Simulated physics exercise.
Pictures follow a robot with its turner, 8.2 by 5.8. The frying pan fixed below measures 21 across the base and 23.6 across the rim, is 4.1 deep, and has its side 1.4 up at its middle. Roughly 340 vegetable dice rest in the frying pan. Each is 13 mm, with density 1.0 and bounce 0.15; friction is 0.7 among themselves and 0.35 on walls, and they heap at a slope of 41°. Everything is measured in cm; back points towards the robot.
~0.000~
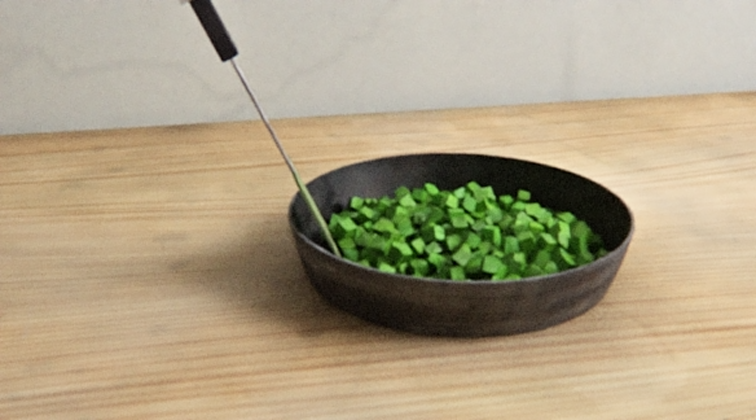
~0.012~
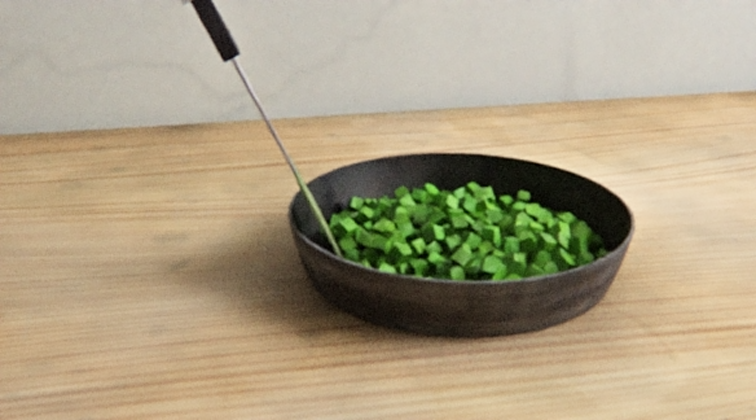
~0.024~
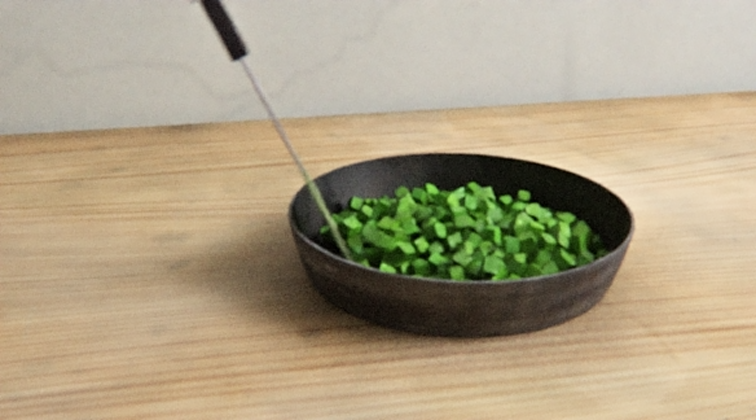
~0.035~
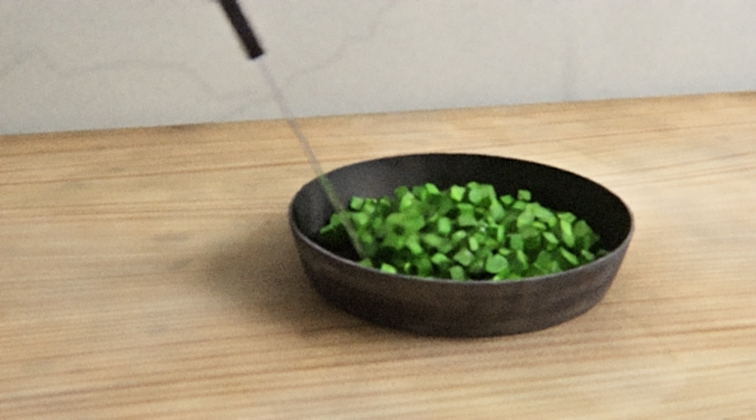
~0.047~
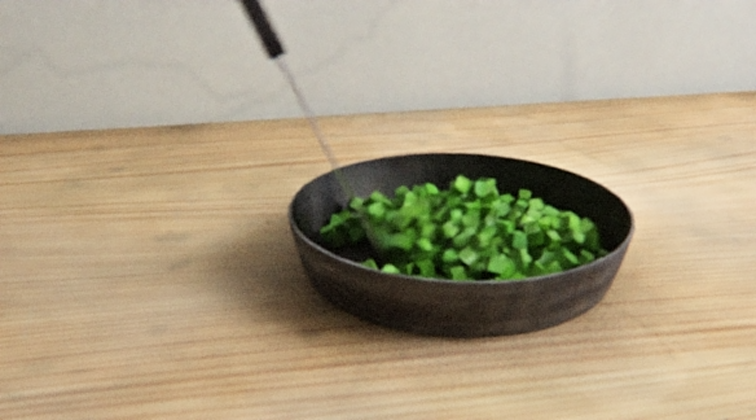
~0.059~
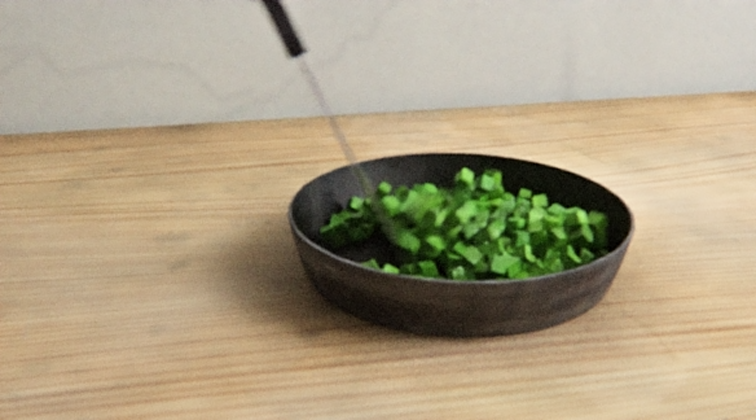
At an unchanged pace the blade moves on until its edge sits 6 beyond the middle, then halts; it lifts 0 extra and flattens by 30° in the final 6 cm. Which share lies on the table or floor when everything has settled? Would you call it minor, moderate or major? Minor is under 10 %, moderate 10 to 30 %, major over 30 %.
I would call it minor.
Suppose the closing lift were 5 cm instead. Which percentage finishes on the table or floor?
Close to 15 in a hundred.
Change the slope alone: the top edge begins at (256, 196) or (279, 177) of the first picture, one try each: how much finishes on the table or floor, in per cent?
First try roughly 0 percent, second try roughly 5 percent.
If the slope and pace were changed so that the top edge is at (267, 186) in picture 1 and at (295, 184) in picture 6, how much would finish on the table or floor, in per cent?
Around 0 per cent finishes there.
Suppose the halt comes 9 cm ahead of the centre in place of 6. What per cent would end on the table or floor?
Result: Approx. 10 %.
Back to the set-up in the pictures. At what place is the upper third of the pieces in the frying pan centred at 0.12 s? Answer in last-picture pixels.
The middle lies somewhere about (500, 211).
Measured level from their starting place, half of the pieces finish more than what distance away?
Somewhere around 2 centimetres, I'd say.
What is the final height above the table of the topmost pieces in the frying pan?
Height at the end: Around 5.5 cm.
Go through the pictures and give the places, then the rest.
In the first frame, the turner top edge at (292, 169), sloping 65°; upper third of the load around (459, 232), from x 330 to 605, top at y 190; 344 in the frying pan.
In the second frame, the turner top edge at (293, 169), sloping 65°; upper third of the load around (459, 232), from x 330 to 605, top at y 190.
In the third frame, the turner top edge at (301, 168), sloping 65°; upper third of the load around (458, 231), from x 330 to 605, top at y 190.
In the fourth frame, the turner top edge at (317, 167), sloping 65°; upper third of the load around (458, 229), from x 330 to 605, top at y 190.
In the fifth frame, the turner top edge at (336, 166), sloping 65°; upper third of the load around (459, 225), from x 330 to 605, top at y 185.
In the sixth frame, the turner top edge at (354, 164), sloping 65°; upper third of the load around (467, 222), from x 330 to 605, top at y 180; 344 in the frying pan.
After 0.09 s, sloping 64°, highest piece 7 above the table; 344 in the frying pan.
After 0.12 s, sloping 54°, highest piece 8 above the table; 344 in the frying pan.
After 0.33 s, sloping 35°, highest piece 6 above the table; 334 in the frying pan, 6 on the table or floor, 4 on the blade or in flight.
After 1.38 s, sloping 35°, highest piece 5 above the table; 334 in the frying pan, 10 on the table or floor.
In the end, 334 in the frying pan, 10 on the table or floor. That is 3 % on the table or floor.
